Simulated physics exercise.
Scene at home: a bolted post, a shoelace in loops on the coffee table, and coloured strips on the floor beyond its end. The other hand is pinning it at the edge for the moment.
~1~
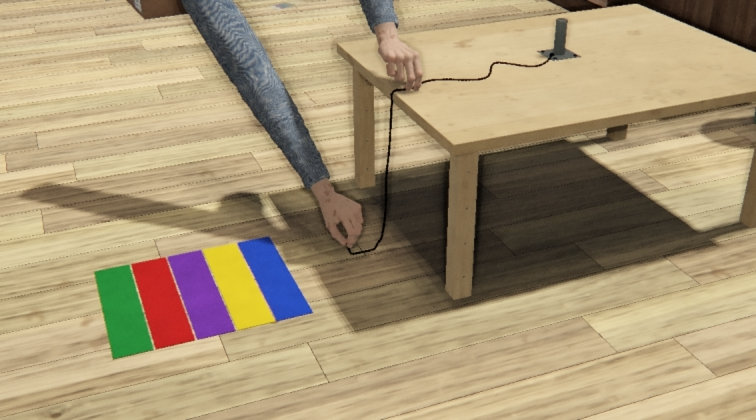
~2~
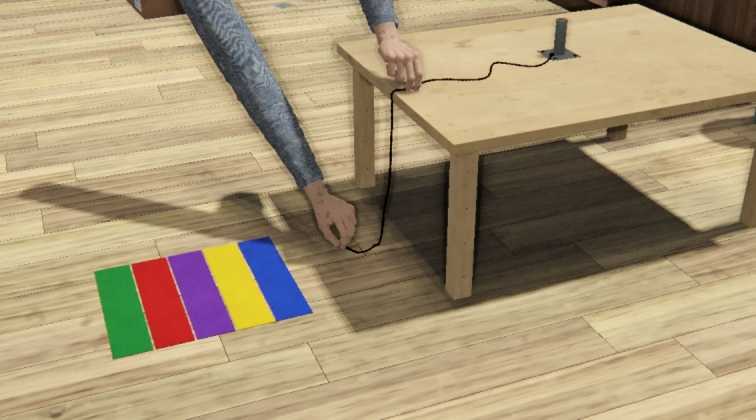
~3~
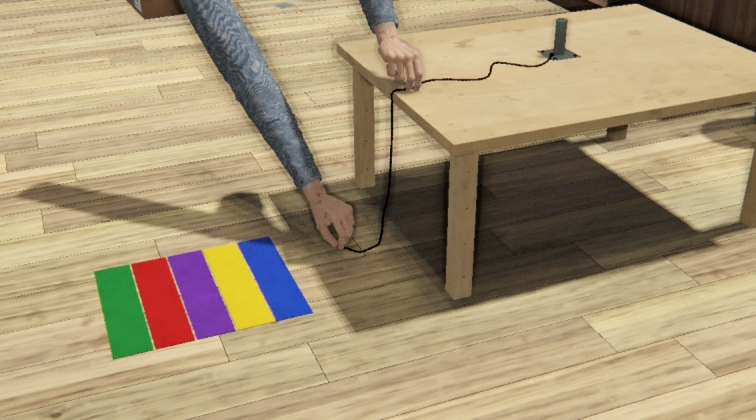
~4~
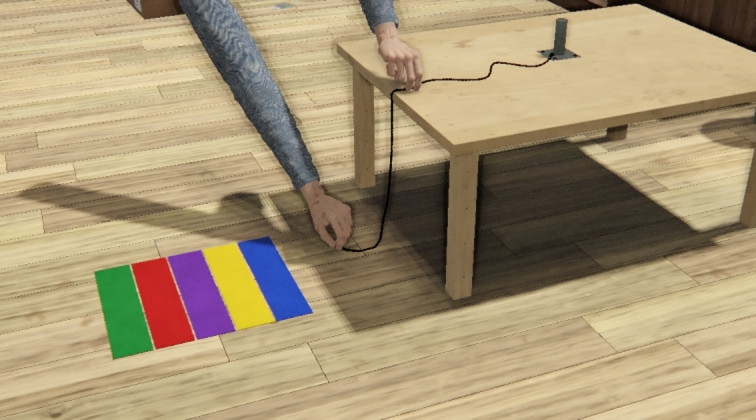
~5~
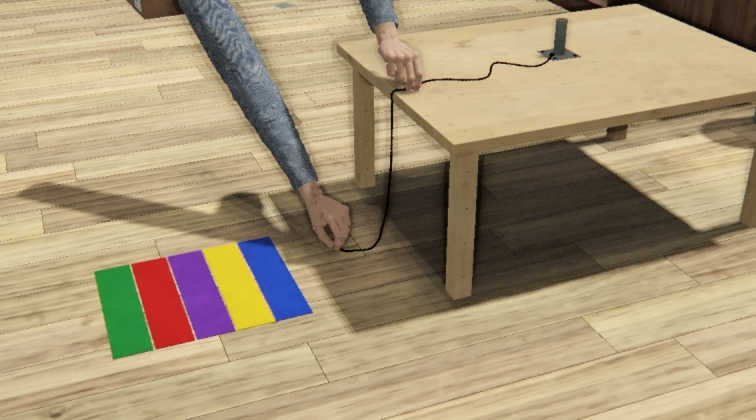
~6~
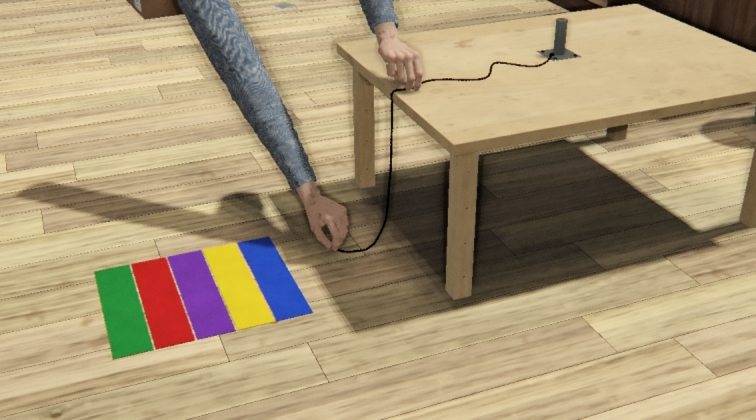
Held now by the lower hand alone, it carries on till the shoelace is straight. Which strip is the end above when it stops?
The purple one.
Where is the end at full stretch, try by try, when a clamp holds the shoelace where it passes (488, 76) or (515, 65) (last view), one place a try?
(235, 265), (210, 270).
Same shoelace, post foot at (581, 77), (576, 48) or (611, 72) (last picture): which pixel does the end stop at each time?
Try by try: (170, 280), (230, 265) and (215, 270).
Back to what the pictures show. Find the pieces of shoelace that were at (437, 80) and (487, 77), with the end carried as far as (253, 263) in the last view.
(405, 87) and (448, 77), approximately.
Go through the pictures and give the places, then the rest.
End (347, 243); blue (287, 301); yellow (249, 310); purple (210, 319); red (170, 328); green (129, 337), in the first picture.
End (340, 245); shoelace through (543, 64) (491, 68) (442, 80) (392, 104) (390, 170) (382, 232), in the second picture.
End (338, 245), in the third picture.
End (336, 246); shoelace through (543, 64) (491, 68) (442, 80) (392, 104) (390, 170) (381, 232), in the fourth picture.
End (334, 246), in the fifth picture.
End (332, 246); shoelace through (543, 64) (491, 68) (442, 80) (392, 104) (390, 170) (381, 232), in the sixth picture.
Early on, end near (253, 263); over blue.
Midway, end near (215, 271); over yellow.
At the end of the slack, end near (193, 276); over purple. It gets as far as the purple strip.
